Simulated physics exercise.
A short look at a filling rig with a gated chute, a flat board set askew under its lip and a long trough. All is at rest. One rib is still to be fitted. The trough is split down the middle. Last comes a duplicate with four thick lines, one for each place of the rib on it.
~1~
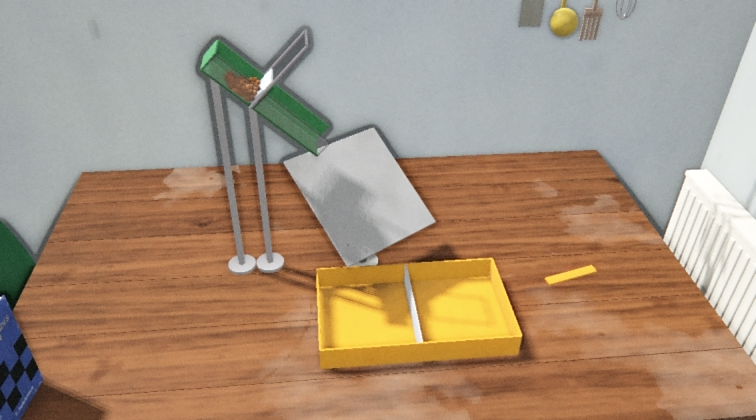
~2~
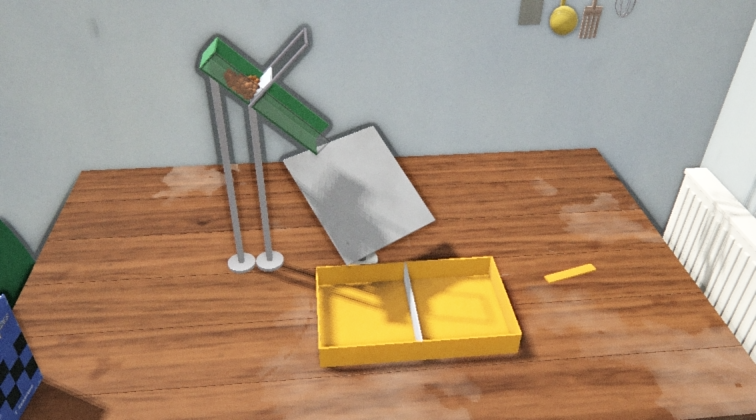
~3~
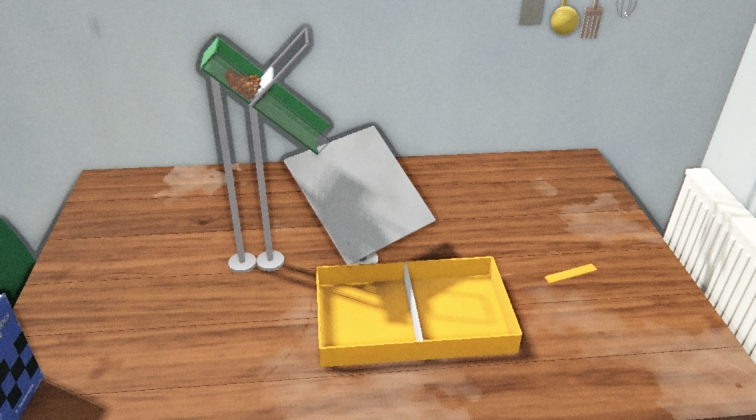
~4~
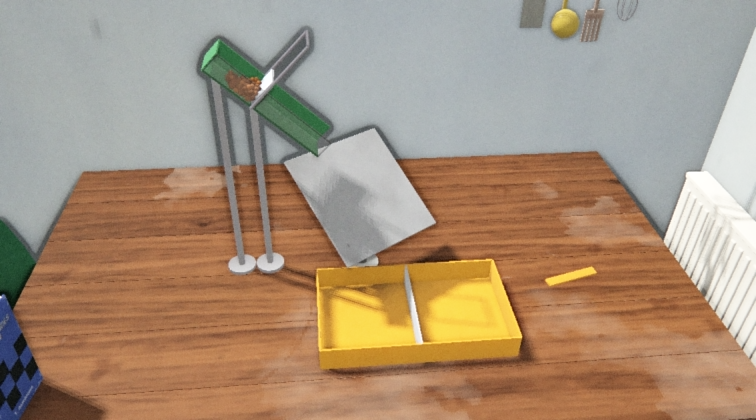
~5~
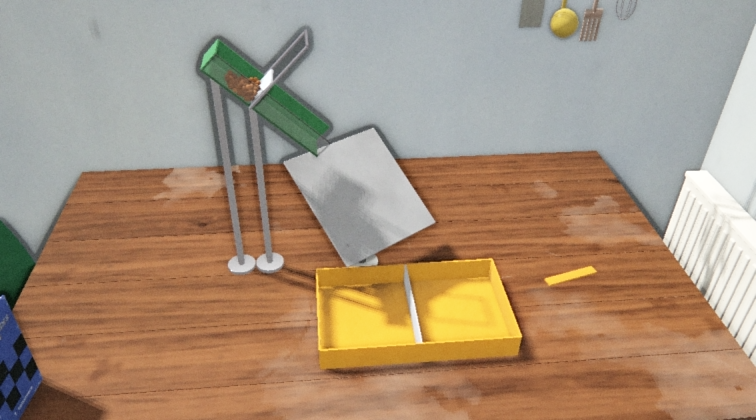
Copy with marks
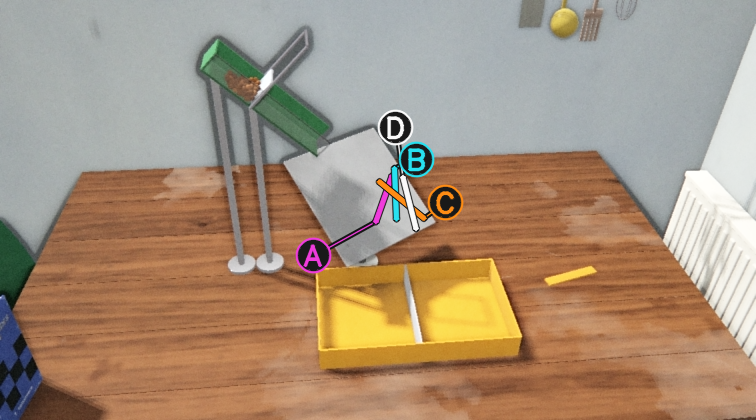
Small brown cereal balls resting behind a gate in a sloping green chute, above a tilted grey board and divided yellow trough, nothing moving.
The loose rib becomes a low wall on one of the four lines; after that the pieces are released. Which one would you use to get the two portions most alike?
B beats the others.
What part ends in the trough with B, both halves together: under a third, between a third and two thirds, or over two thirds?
Over two thirds.
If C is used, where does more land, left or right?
Right.
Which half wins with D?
Right.
On the marked copy, line A from (392, 175) to (375, 221); line B from (394, 168) to (396, 218); line C from (379, 181) to (423, 218); line D from (402, 177) to (416, 228).
With A, of what is caught, nearly all in the left half, a small part in the right.
With B, of what is caught, about half in the left half, about half in the right.
With C, of what is caught, a stray few in the left half, nearly all in the right.
With D, of what is caught, a stray few in the left half, nearly all in the right.
